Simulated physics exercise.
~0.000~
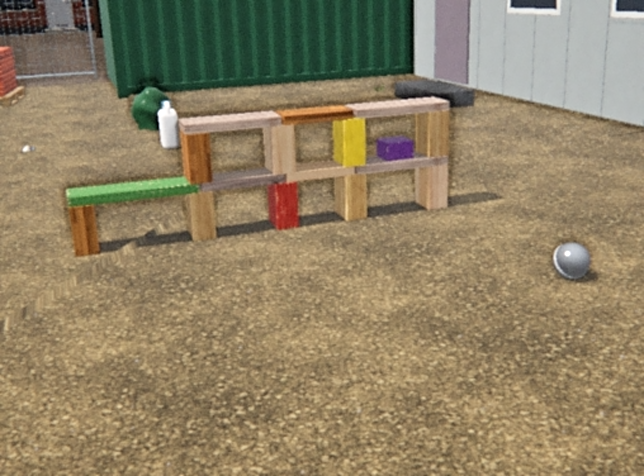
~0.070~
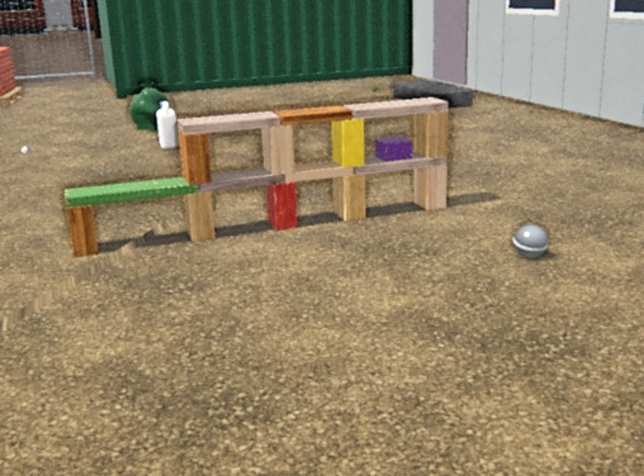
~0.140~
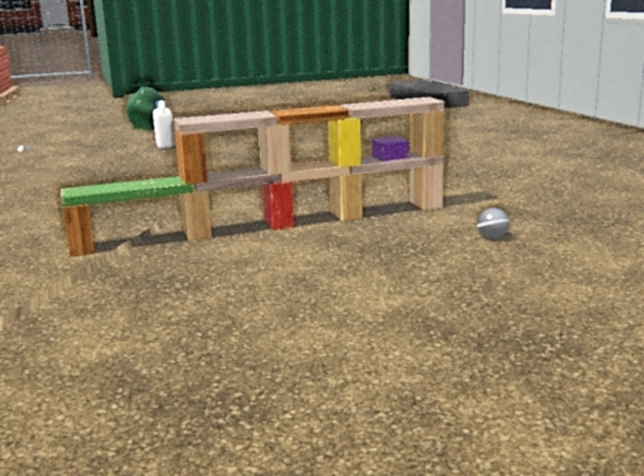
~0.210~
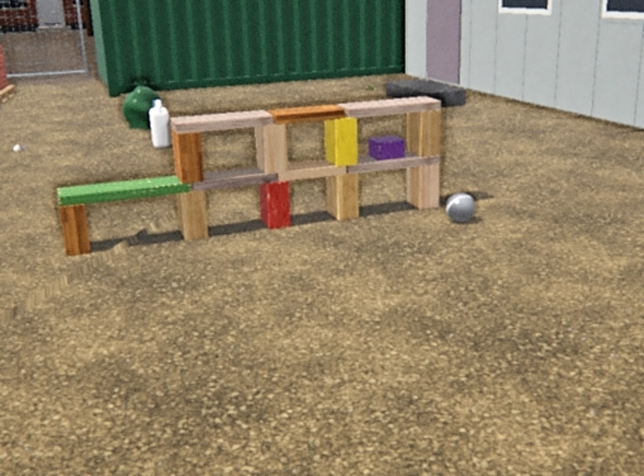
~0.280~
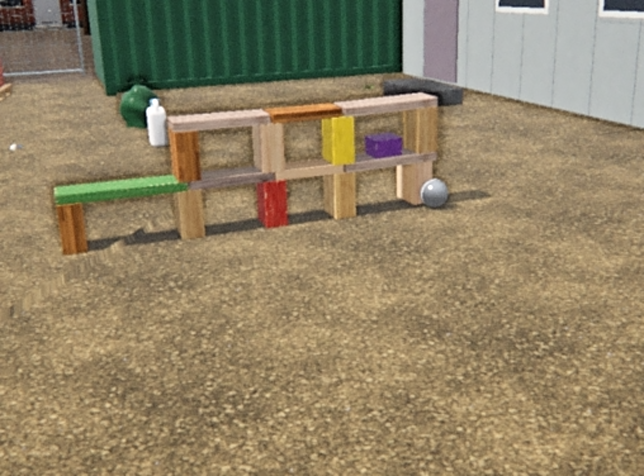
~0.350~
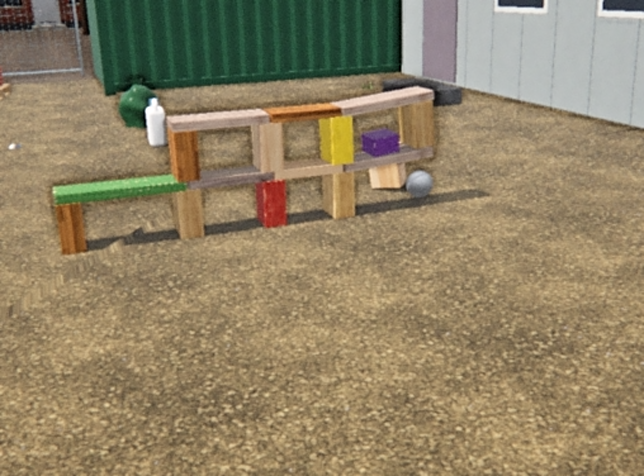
A two-storey row of wooden posts and planks stood on the dirt as a steel ball rolled in from the right and knocked the bottom right post inward, leaving the planks above slightly tilted.
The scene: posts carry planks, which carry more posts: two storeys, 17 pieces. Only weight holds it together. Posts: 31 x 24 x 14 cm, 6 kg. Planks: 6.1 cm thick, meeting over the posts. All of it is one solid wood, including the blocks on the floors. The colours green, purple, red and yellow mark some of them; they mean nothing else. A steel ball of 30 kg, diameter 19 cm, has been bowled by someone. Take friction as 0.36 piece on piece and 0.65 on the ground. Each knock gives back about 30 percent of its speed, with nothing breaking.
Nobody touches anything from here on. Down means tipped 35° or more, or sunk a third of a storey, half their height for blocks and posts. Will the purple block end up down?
Yes.
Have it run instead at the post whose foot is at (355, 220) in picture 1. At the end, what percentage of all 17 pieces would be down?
Then 50 per cent.
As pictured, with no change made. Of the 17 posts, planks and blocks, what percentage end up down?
Estimate: Close to 30%.
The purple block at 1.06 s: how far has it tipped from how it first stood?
30°.
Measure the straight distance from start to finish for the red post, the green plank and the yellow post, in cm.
Net displacement: Red = 0 cm, green = 0 cm, yellow = 0 cm.
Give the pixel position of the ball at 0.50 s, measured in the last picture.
(392, 172), roughly.
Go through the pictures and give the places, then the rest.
In the first frame (places mark the middle of the side facing us; the camera pans a little), ball (572, 261) 1.37 m from contact, 5.3 m/s; purple block (400, 151); red post (288, 206); yellow post (355, 143); nothing disturbed.
The second frame shows ball (531, 241) 1.00 m from contact, 5.3 m/s; purple block (399, 151).
The third frame shows ball (493, 223) 63 cm from contact, 5.3 m/s; purple block (396, 151).
The fourth frame shows ball (460, 208) 26 cm from contact, 5.3 m/s; purple block (392, 150).
The fifth frame shows ball (434, 193) after contact, 3.3 m/s; purple block (389, 148) shifted 11 mm; 5 disturbed, none down.
The sixth frame shows ball (419, 184) after contact, 3.3 m/s; purple block (387, 146) leaning 6°; yellow post (343, 141); red post (276, 204); steepest lean 8°, the post at (383, 168); 5 disturbed, none down.
After 0.50 s, ball still moving; 2 of the 17 pieces down; purple block leaning 16°, 6 cm lower; yellow post leaning 5°.
After 0.74 s, ball still moving; 5 of the 17 pieces down; purple block leaning 30°, 19 cm lower; yellow post leaning 6°.
After 1.06 s, ball still moving; 4 of the 17 pieces down; purple block leaning 32°, 32 cm lower; yellow post leaning 12°.
At rest (1.8 s), ball rolling away; 5 of the 17 pieces down; purple block leaning 30°, 33 cm lower; yellow post leaning 13°; red post unmoved. As the last picture would show them, middles, purple block near (415, 183), yellow post near (336, 137).
